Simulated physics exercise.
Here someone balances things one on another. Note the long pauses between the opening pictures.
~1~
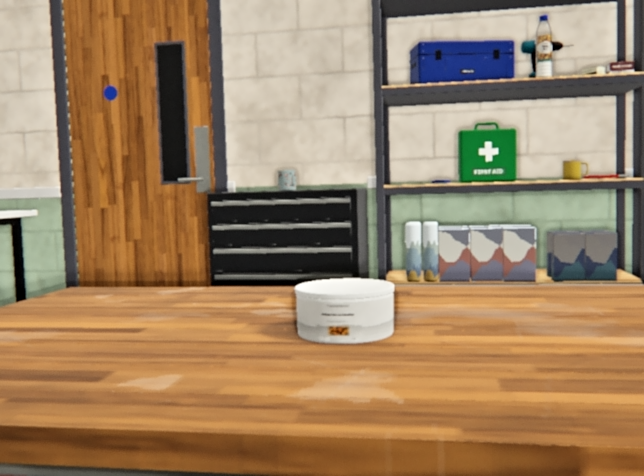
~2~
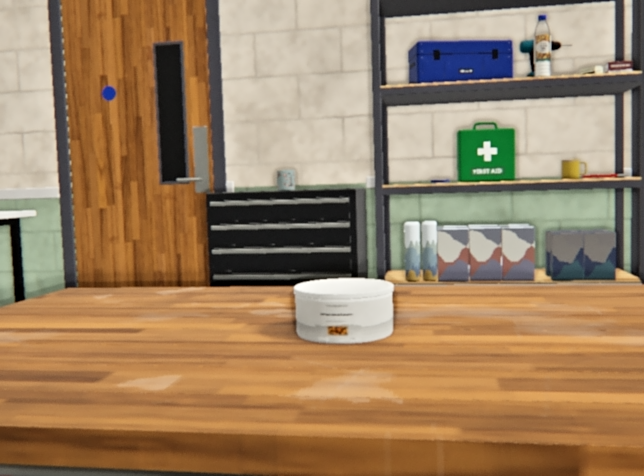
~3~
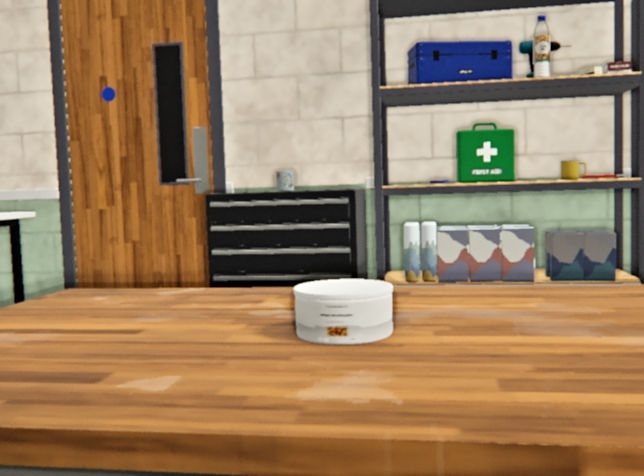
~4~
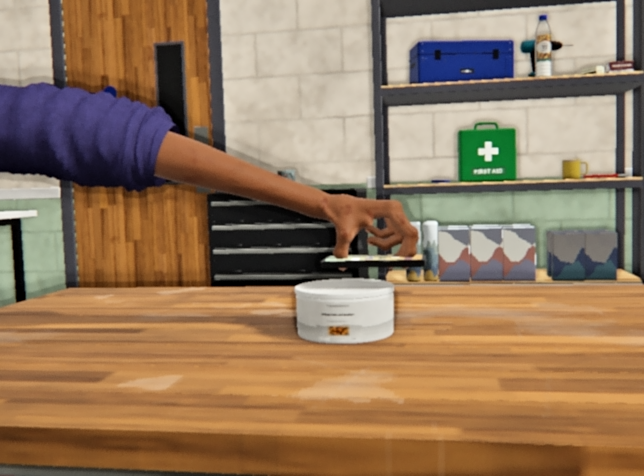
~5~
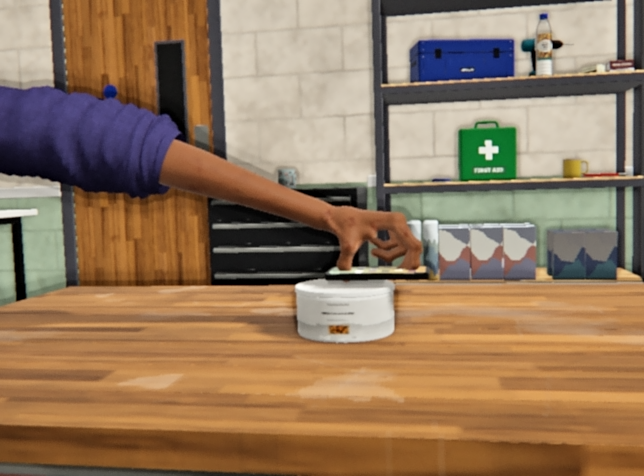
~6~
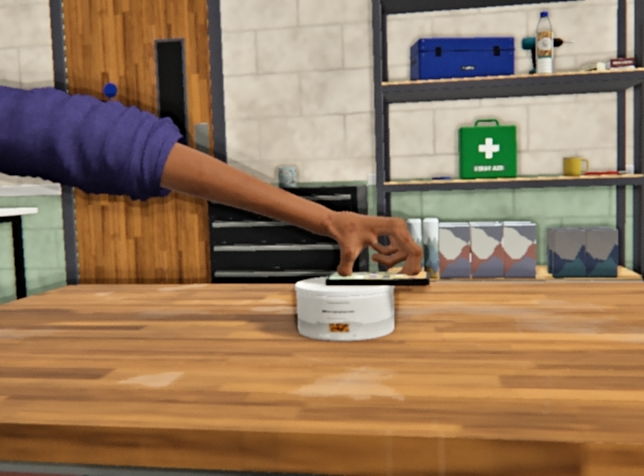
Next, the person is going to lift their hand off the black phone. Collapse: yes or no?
Collapse: No.
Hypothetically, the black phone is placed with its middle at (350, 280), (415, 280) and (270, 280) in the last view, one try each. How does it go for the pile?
For the first case the pile survives; for the second, it falls over; for the third, it falls over.
Then, 1.00 s on from there, no change.
Then, 2.10 s on from there, black phone resting near (379, 279).
In the end, both unmoved. At the end, from the last picture's camera, black phone near (379, 279). The pile stays up.
